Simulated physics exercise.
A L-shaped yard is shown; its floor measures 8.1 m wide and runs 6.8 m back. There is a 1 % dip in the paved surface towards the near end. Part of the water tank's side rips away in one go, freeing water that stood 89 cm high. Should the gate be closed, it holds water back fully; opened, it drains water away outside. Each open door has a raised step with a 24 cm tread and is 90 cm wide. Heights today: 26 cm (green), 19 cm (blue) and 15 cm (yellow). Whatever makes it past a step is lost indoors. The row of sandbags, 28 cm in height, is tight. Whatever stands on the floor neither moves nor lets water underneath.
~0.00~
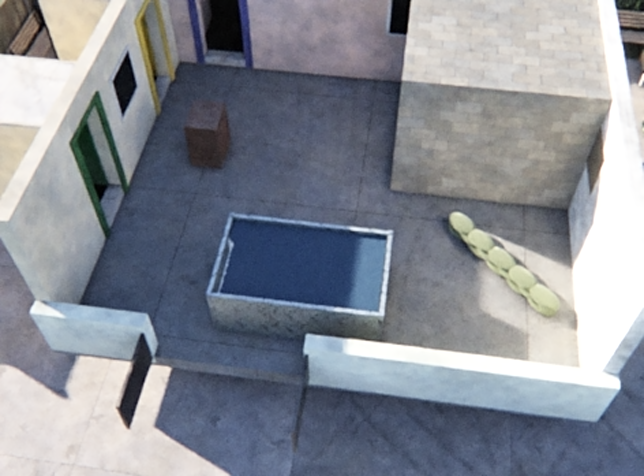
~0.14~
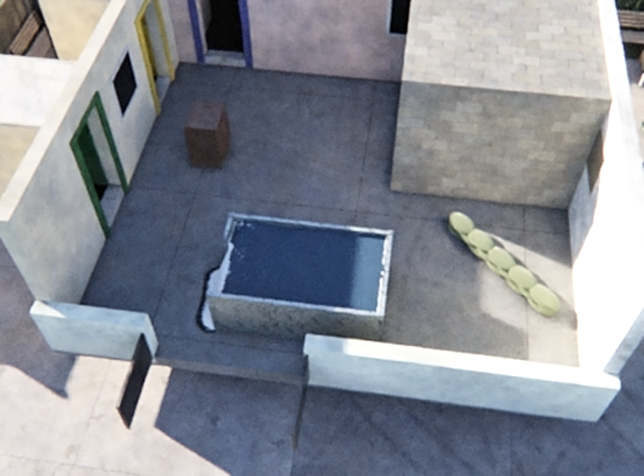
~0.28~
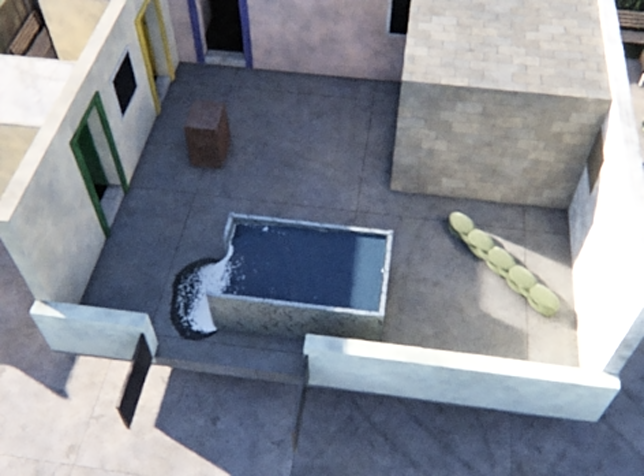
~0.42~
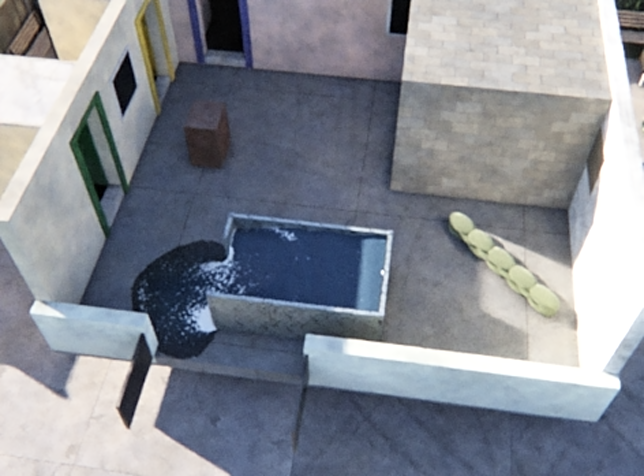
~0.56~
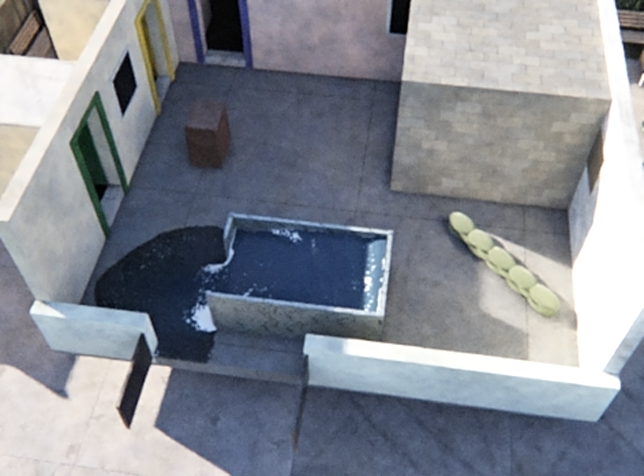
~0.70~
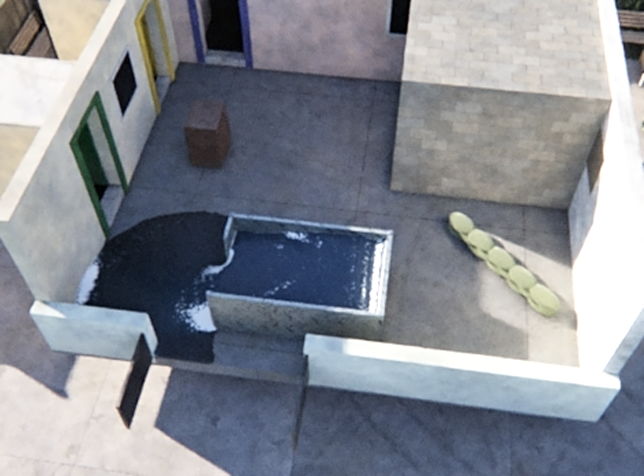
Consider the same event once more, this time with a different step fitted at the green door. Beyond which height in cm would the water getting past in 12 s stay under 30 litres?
I would say 18 cm.
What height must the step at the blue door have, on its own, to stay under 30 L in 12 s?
For blue: Close to 20 cm.
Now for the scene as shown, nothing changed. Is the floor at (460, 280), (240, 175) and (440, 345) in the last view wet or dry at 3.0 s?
One after another they are bone dry, soaked, then bone dry.
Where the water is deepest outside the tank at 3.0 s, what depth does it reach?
It gets to close to 38 centimetres there.
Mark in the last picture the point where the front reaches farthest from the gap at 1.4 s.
Around (139, 161).
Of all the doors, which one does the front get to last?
Last comes the blue one.
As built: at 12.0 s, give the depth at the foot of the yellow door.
Depth: Near 6.0 cm.
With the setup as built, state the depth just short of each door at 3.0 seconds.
Reading in centimetres: Green = 22, blue = 2, yellow = 7.
After 1.4 s water covers 15 % of the floor, deepest (63 cm) near (69, 331); 22 cm at the green door, 0 litres in over its 26 cm step.
After 3.0 s water covers 35 % of the floor, deepest (38 cm) near (73, 321); 22 cm at the green door, 4 litres in over its 26 cm step.
After 12.0 s water covers 85 % of the floor, deepest (14 cm) near (311, 250); 9 cm at the green door, 4 litres in over its 26 cm step.
At the green door as built, the water arrived by 0.9 s and peaked near 29 cm at 2.0 s.
With a step of 16 cm, 47 litres would have come in within the 12 s; with 21.5 cm, 15 litres. So under 30 litres takes about 18 cm.
